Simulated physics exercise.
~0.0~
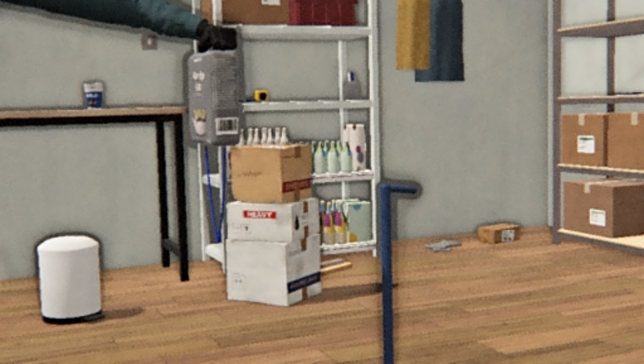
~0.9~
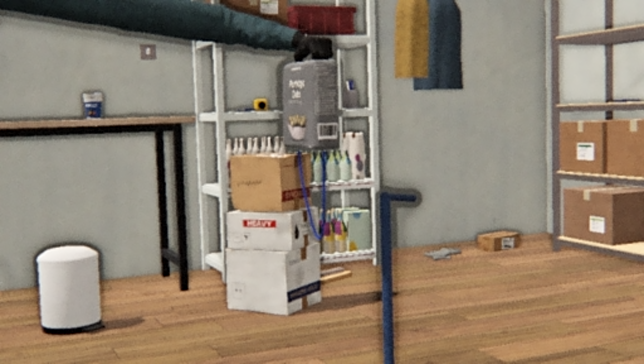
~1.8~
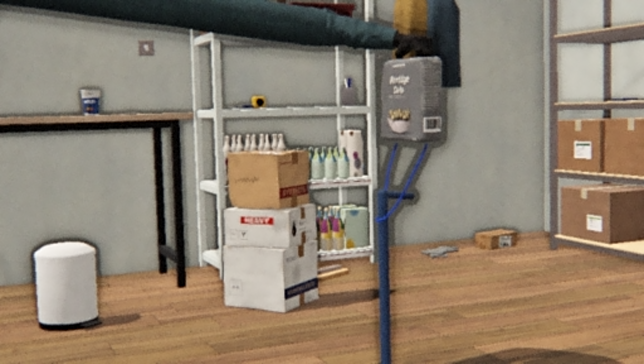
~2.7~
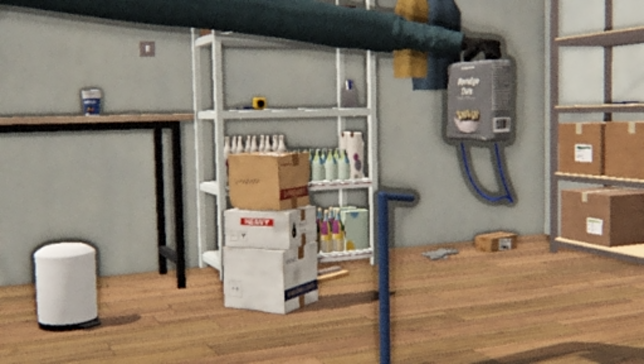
In a storage room with grey walls and a wooden floor, seen from a slightly swaying view, a dark teal arm reaches in from the upper left, holding a grey bag. Stacked boxes stand before white shelves, with a white bin to the left, a blue post in the centre foreground and brown cartons at the right. The arm carries the bag rightward past the shelves, a blue loop dangling beneath it. The bag passes above the post as the loop crosses its top. It continues right without catching, ending clear of the post, still held upright.
